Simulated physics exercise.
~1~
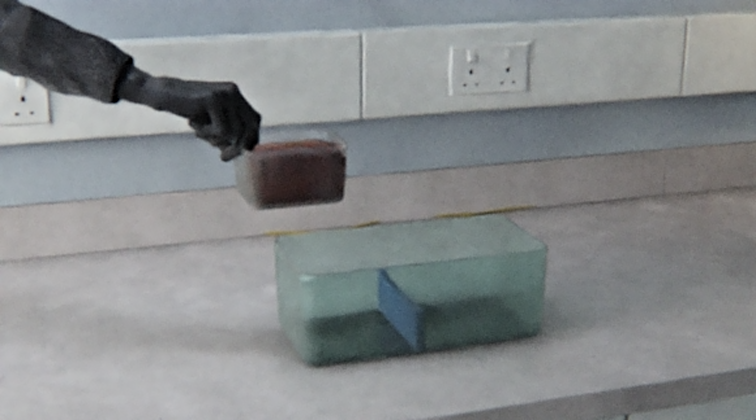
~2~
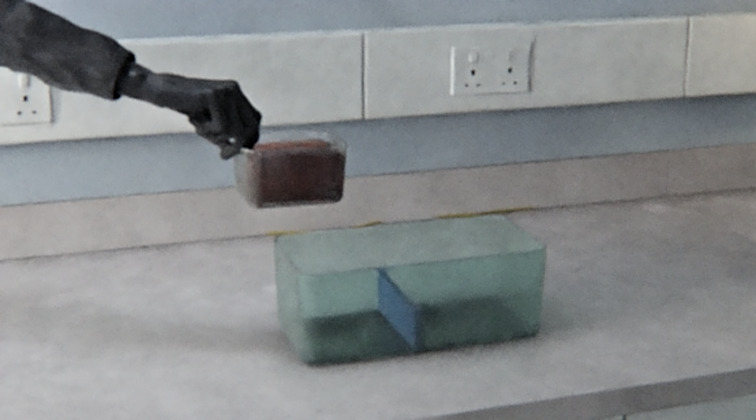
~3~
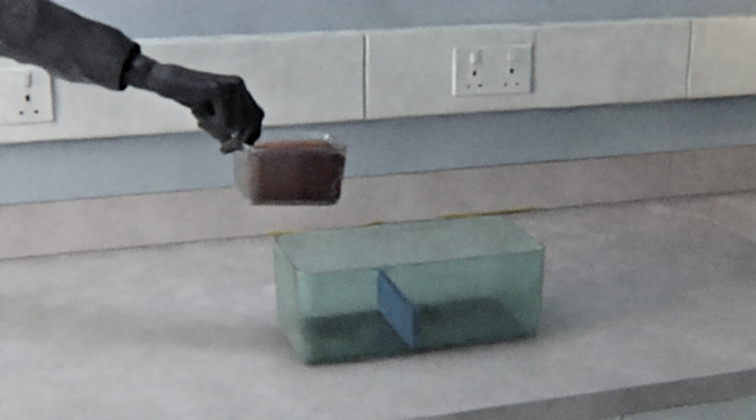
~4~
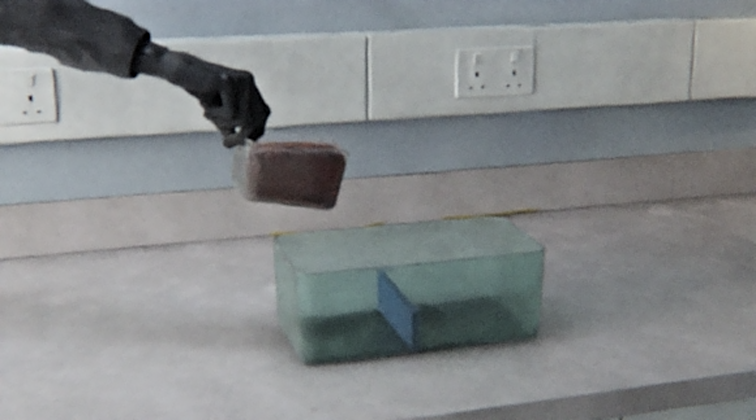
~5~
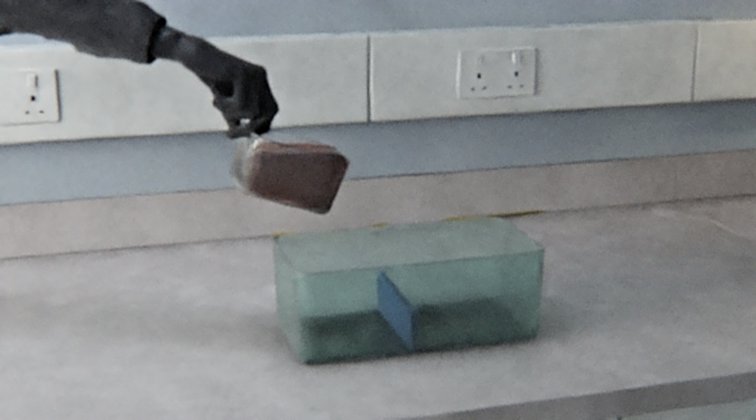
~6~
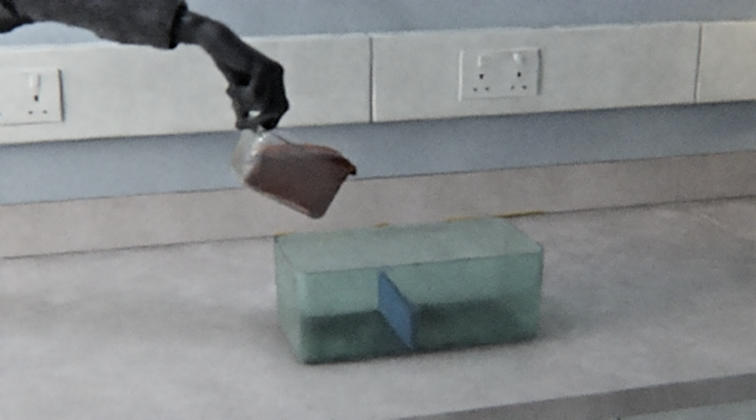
A dark hand holds a clear oblong tub of reddish-brown tea level above the left end of a long, greenish basin with a low blue wall across its floor. The hand rises and turns, tilting the tub gradually down to the right until the tea just passes over its lower rim.
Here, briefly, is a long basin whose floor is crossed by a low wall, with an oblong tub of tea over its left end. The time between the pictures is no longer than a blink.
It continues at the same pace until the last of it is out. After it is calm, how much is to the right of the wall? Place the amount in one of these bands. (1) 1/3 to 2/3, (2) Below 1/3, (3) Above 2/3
Below 1/3.
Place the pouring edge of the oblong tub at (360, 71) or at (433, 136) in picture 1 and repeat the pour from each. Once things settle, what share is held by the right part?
First place gives some 75 %, second place some 100 %.
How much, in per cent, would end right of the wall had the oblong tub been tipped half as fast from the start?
I'd estimate some 40 percent.
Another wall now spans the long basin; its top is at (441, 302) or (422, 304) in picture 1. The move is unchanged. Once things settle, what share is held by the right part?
About 15 % and 10 %.
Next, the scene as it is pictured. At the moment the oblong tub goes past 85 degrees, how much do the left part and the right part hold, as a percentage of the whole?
Left part: Around 25 %. Right part: Around 15 %.
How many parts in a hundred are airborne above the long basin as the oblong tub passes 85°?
Airborne share: Approx. 35 %.
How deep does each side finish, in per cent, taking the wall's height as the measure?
40 per cent left, 10 per cent right.
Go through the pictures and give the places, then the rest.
In the first frame, it leans 0°; its right rim is at (339, 139); the tea meets the walls at (240, 153) and (336, 145); the long basin's rim runs from (287, 258) to (525, 232); the wall's top is at (400, 292).
In the second frame, it leans 1°; its right rim is at (339, 140); the tea meets the walls at (239, 152) and (335, 146).
In the third frame, it leans 5°; its right rim is at (339, 143); the tea meets the walls at (240, 150) and (336, 146).
In the fourth frame, it leans 11°; its right rim is at (341, 149); the tea meets the walls at (241, 151) and (338, 148).
In the fifth frame, it leans 20°; its right rim is at (342, 157); the tea meets the walls at (242, 152) and (341, 150); 1 per cent is over the edge.
In the sixth frame, it leans 29°; its right rim is at (343, 166); the tea meets the walls at (240, 154) and (341, 158); 5 per cent is over the edge.
A moment on, the oblong tub is tipped on its side and 29 per cent is still to pour, 24 is left of the wall and 15 right of it.
Next, the oblong tub is tipped right over and 7 per cent is still to pour, 65 is left of the wall and 24 right of it.
Then the oblong tub is tipped right over and 1 per cent is still to pour, 72 is left of the wall and 25 right of it.
Later the oblong tub is tipped right over and 0 per cent is still to pour, 74 is left of the wall and 25 right of it.
Finally, 74 per cent lies left of the wall, 25 right of it and 1 outside.
